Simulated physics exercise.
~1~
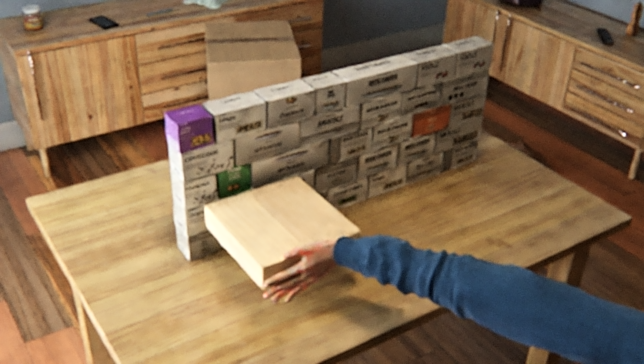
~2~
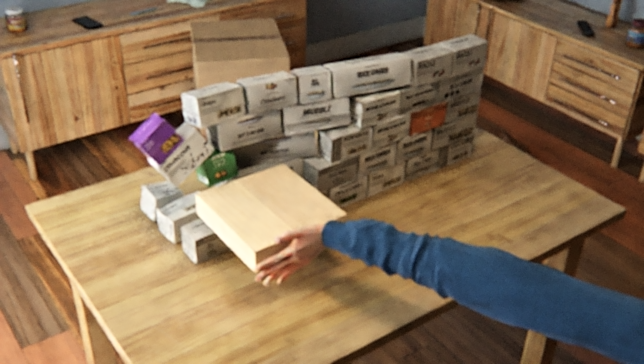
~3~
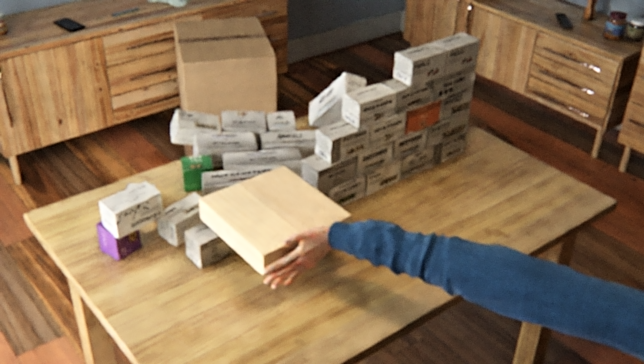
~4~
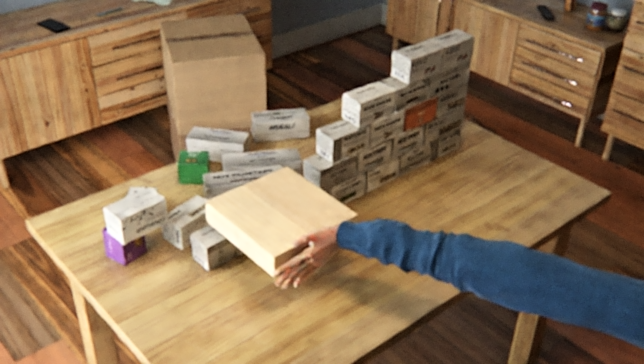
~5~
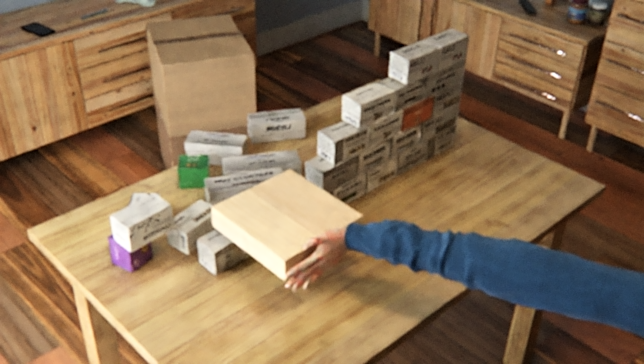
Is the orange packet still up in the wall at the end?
Yes, the orange packet is still in its place in the right part of the wall, which stays standing after the left side comes down.
On a wooden table, a hand in a blue sleeve pushed a wooden block into a wall of small packets, and the left side collapsed, dropping the purple packet near the table's left edge while the right side stayed standing with its orange packet.
